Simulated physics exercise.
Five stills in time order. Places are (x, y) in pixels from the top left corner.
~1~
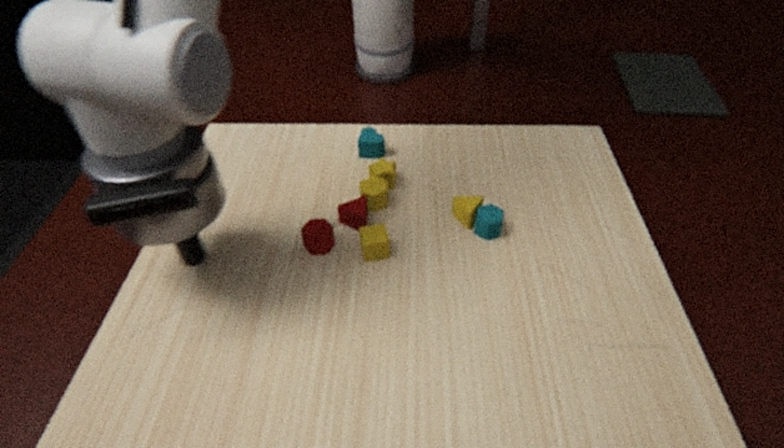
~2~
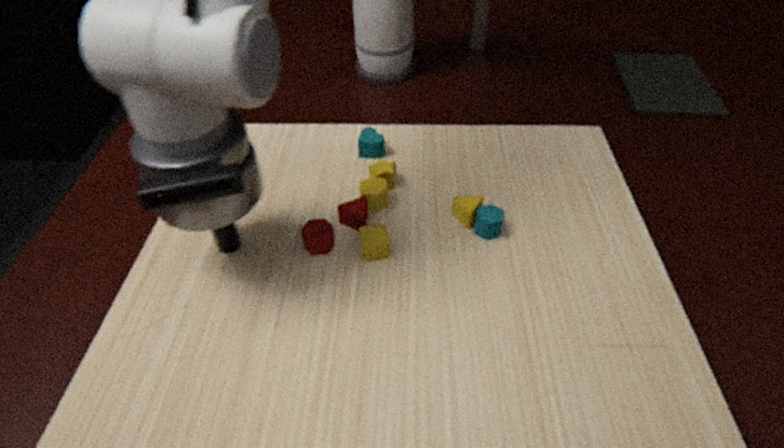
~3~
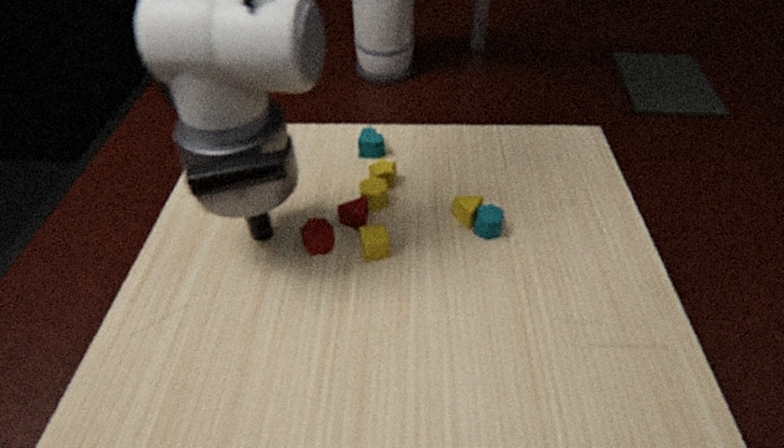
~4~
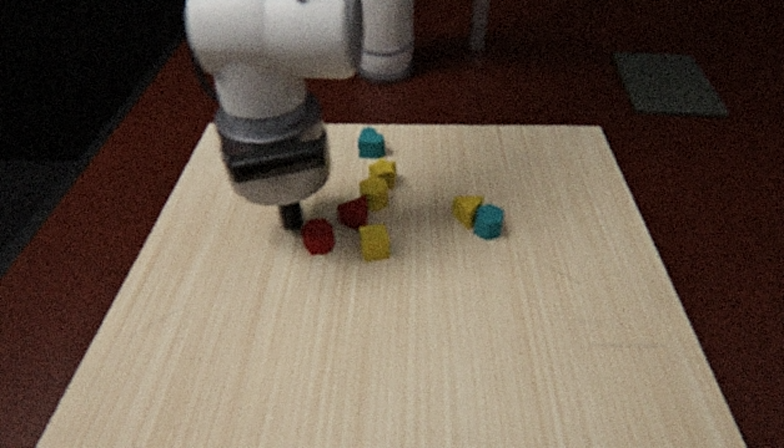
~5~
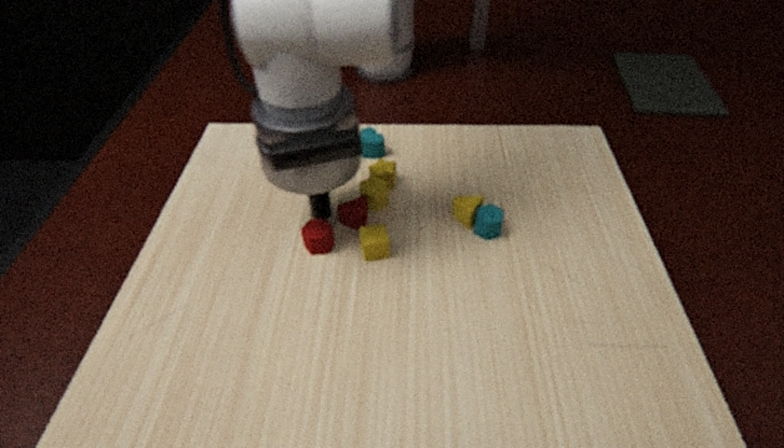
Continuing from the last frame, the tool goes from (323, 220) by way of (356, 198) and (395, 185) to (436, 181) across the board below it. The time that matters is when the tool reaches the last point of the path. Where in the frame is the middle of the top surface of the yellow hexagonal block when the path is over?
The centre of its top face lies at (394, 185).
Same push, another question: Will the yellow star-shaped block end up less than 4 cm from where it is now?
No, it doesn't check out.
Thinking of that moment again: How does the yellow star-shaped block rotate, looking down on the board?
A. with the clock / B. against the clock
B: Against the clock.
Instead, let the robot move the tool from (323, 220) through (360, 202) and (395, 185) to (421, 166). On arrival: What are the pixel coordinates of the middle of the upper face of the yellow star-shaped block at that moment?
Close to (398, 148).
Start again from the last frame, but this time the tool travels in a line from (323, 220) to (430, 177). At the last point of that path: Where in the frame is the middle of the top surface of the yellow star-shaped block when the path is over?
About (395, 158).
What follows on the original path. One third of the way, tool at (356, 191); yellow hexagonal block at (378, 184), turned 15° clockwise.
Two thirds of the way, tool at (395, 178); yellow hexagonal block at (395, 185), turned 70° clockwise; yellow star-shaped block at (404, 157), turned 30° anticlockwise.
At the end, tool at (437, 175); red triangle in place; yellow hexagonal block at (395, 185), turned 70° clockwise; yellow star-shaped block at (413, 153), turned 75° anticlockwise.
